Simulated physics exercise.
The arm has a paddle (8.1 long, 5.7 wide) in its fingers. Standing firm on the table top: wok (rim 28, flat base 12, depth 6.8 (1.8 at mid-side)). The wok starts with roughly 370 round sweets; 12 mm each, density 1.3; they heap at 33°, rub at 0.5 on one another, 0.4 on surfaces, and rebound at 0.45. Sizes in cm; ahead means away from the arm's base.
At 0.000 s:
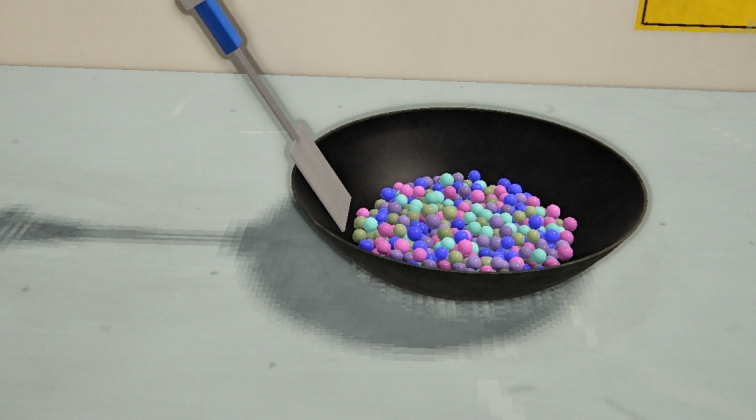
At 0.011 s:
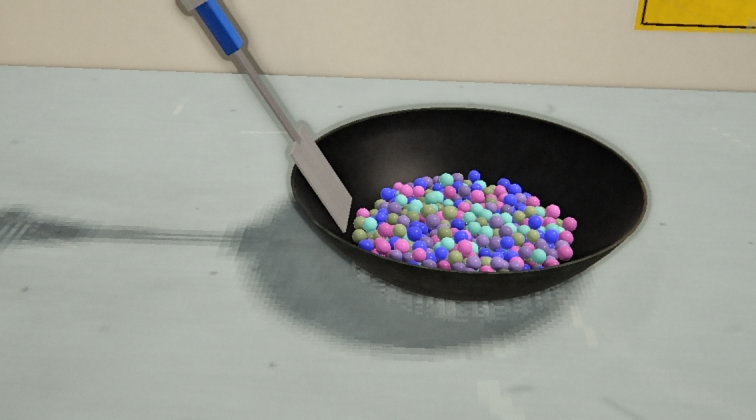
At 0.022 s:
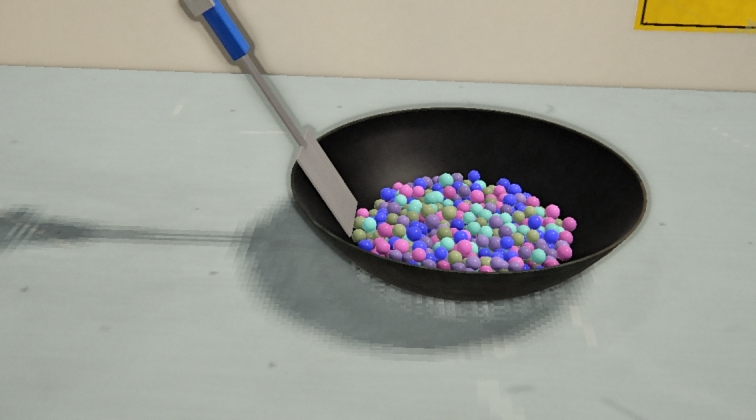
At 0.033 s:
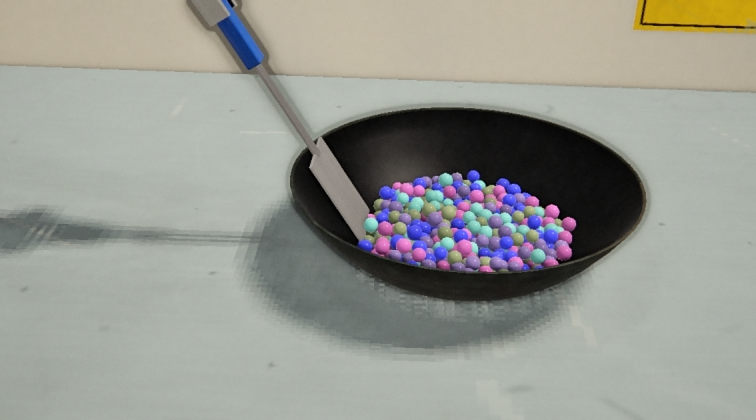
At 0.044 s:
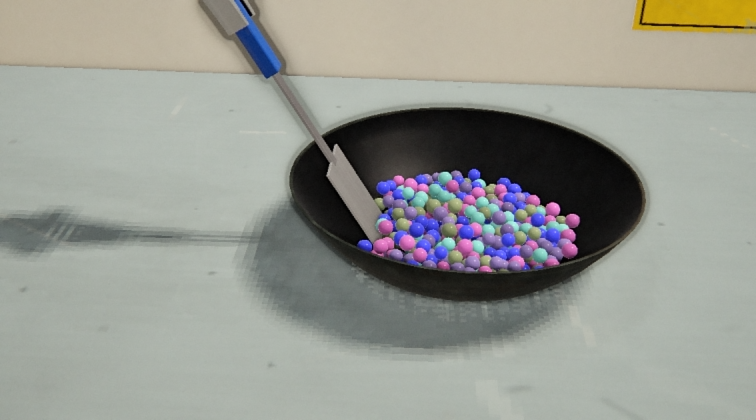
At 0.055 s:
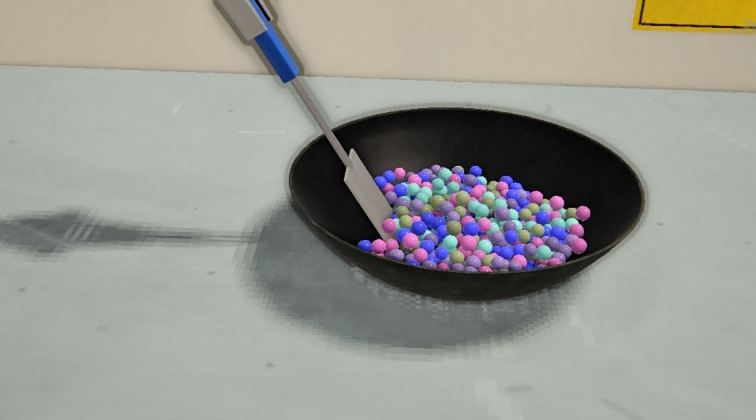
A black wok holding a heap of small round sweets in pink, blue, purple, turquoise and olive sits on a pale grey-green table, seen from slightly above. A grey paddle with a blue section on its handle slants into the wok's left side, before a cream wall with a yellow patch at upper right. The paddle slides right, nudging the sweets slightly rightward, while the camera stays still.
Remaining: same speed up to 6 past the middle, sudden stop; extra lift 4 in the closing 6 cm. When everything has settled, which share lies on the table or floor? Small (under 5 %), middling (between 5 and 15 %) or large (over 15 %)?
A middling share, between 5 and 15 %, ends on the table or floor.
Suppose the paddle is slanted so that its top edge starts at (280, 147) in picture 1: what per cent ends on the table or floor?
About 10 per cent.
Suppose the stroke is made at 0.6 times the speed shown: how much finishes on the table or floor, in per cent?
About 0 per cent.
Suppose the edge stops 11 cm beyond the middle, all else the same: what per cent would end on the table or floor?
Then about 25 per cent.
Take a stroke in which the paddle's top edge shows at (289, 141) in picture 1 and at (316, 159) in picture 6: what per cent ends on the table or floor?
About 0 per cent.
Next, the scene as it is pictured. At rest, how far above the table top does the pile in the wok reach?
Roughly 6.0 cm.
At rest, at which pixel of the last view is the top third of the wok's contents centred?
Near (557, 221).
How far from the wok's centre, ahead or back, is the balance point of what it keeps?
Some 3.5 cm ahead.
After 0.08 s, sloping 59°, highest piece 6 above the table; 368 in the wok.
After 0.11 s, sloping 59°, highest piece 7 above the table; 368 in the wok.
After 0.32 s, sloping 59°, highest piece 12 above the table; 342 in the wok, 4 on the table or floor, 22 on the blade or in flight.
After 1.37 s, sloping 59°, highest piece 6 above the table; 342 in the wok, 26 on the table or floor.
At rest, 342 in the wok, 26 on the table or floor. That is 7 % on the table or floor.
